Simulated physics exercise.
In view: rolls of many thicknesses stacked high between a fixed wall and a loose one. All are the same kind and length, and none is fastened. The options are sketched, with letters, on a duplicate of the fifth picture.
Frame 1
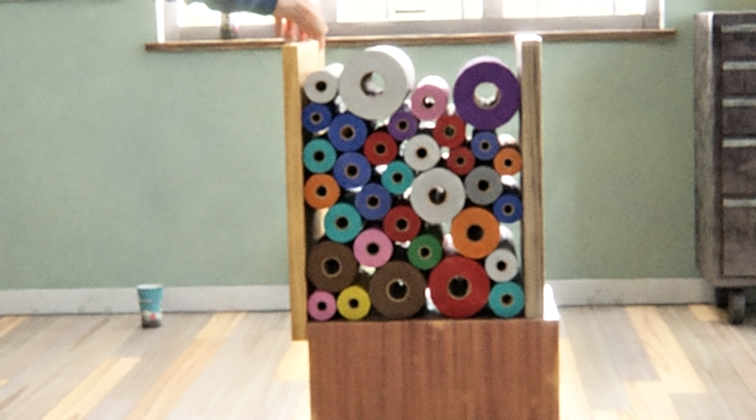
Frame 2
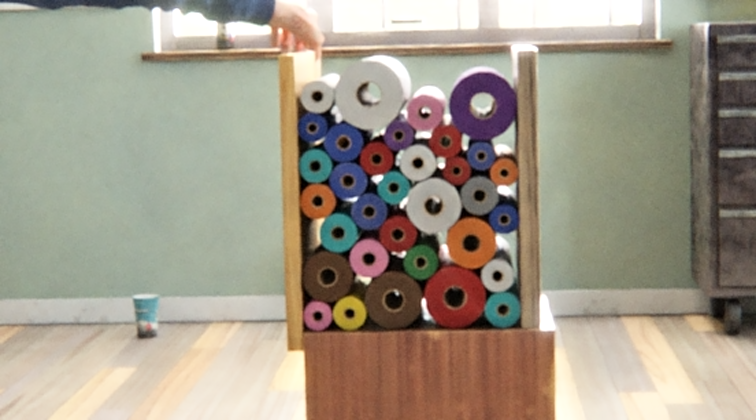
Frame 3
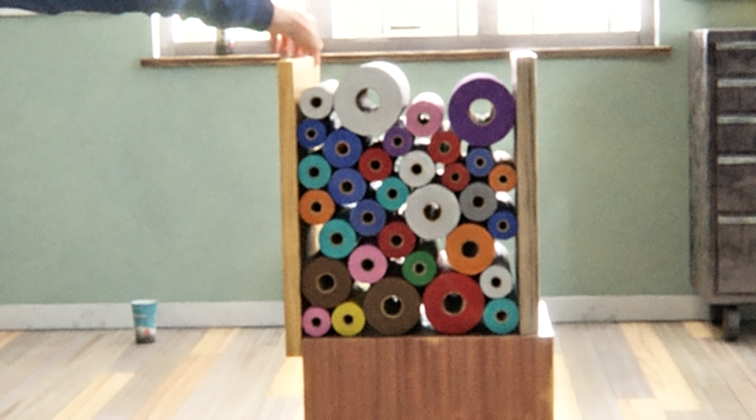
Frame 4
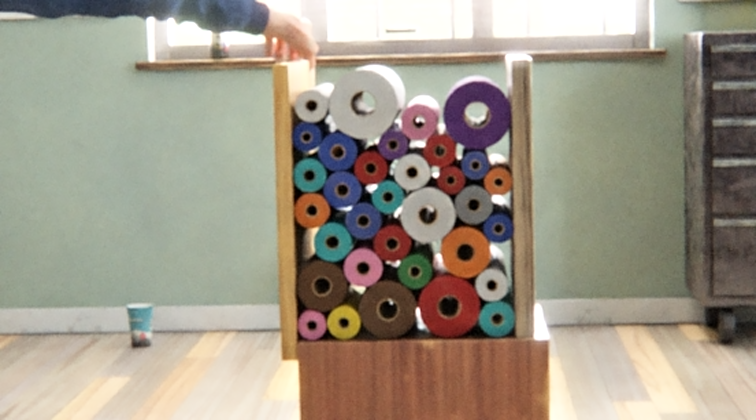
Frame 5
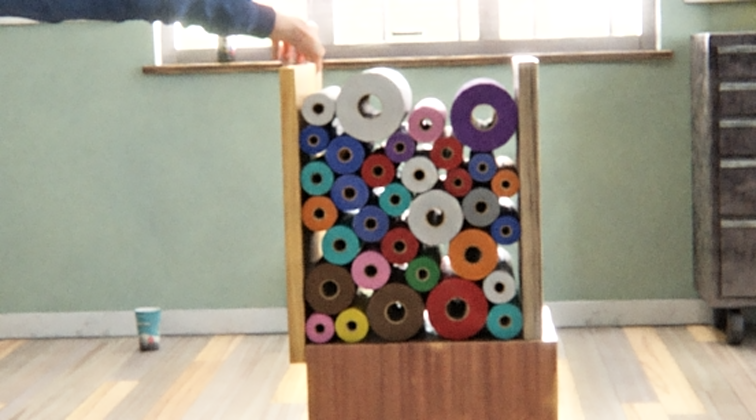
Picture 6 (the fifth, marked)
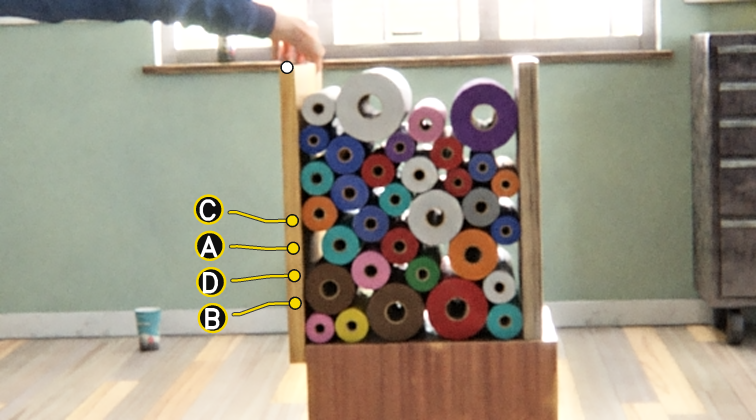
In a room with pale green walls, a hand rested on top of the left side board beside a stack of colourful rolls on a wooden base, and nothing moved apart from the view shifting slightly.
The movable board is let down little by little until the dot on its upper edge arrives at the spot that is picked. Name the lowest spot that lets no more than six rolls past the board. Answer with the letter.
At most to C.
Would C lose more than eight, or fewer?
It loses fewer than eight.
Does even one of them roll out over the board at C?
At C: Yes.
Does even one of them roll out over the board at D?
At D: Yes.
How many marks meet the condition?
The number is one.
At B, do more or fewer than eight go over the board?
It loses more than eight.
On the marked copy, A at (293, 248); B at (295, 303); C at (292, 221); D at (294, 276); the white dot at (287, 67).
Following C. Soon after the start, top of the board (298, 135).
Later, top of the board (301, 211).
In the end, top of the board (301, 220), five out over the board.
As for the rest, A more than six out over the board; B more than six out over the board; D more than six out over the board.
